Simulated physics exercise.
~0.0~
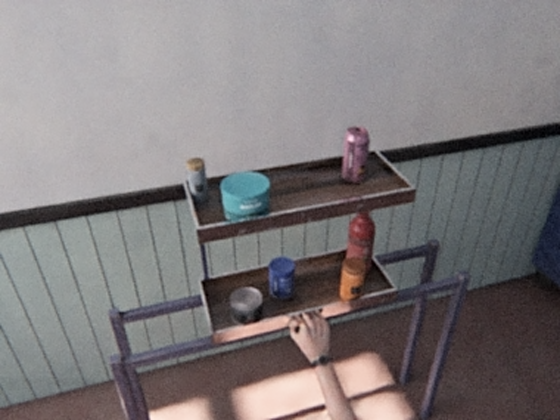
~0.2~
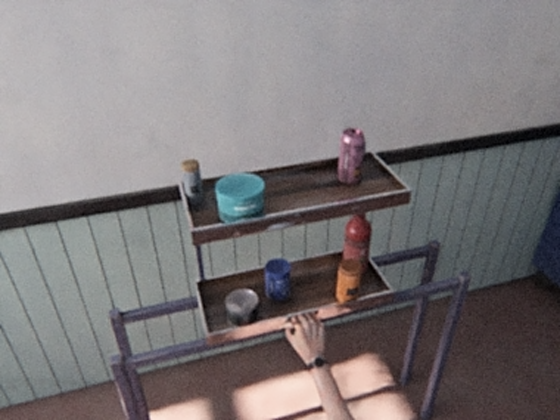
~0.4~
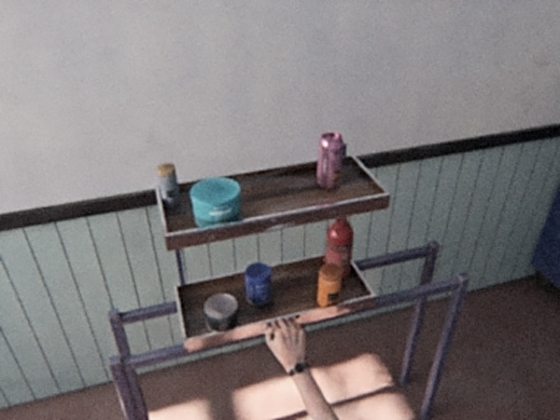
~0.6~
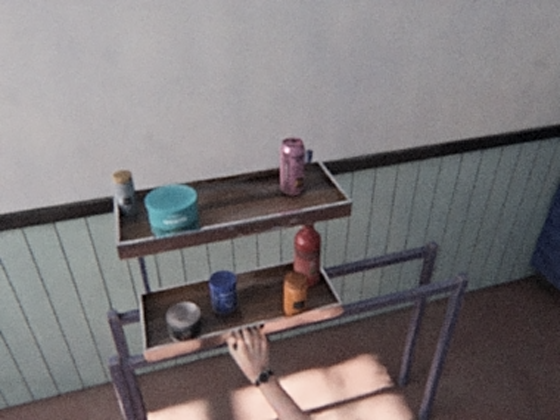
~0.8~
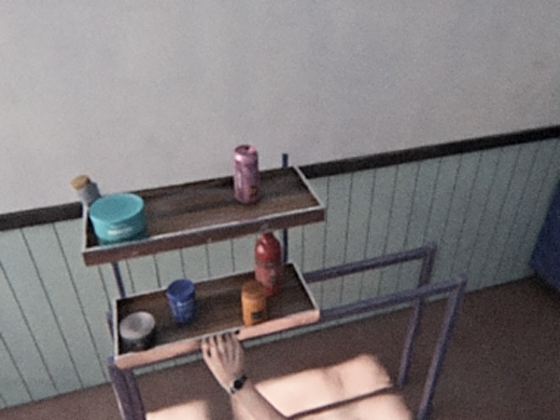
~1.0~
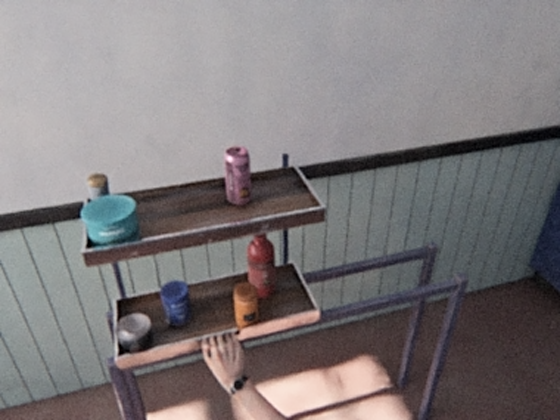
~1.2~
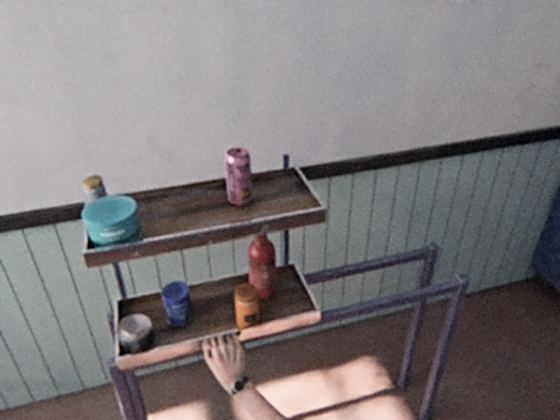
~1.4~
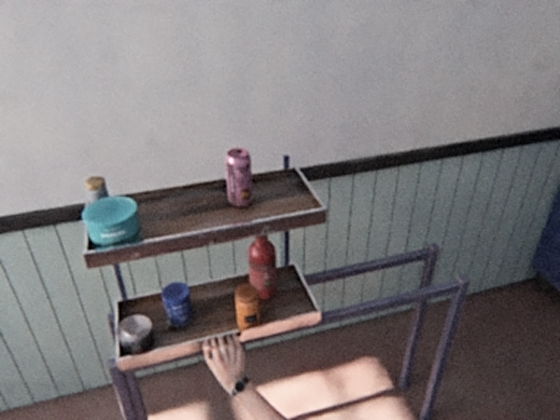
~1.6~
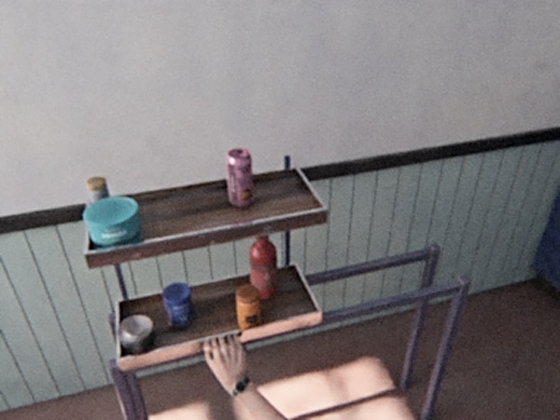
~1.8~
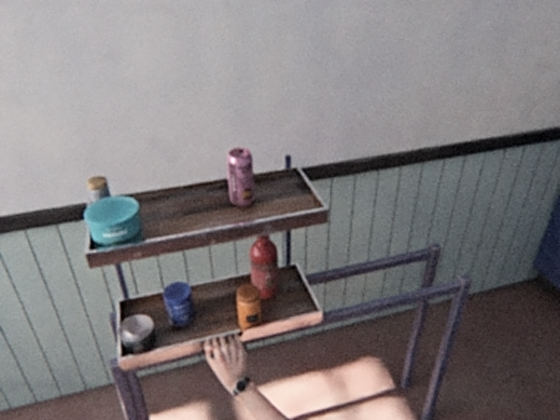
A hand sliding a two-tier tray of containers left until it stops, the grey shaker tilting briefly, then settling upright.
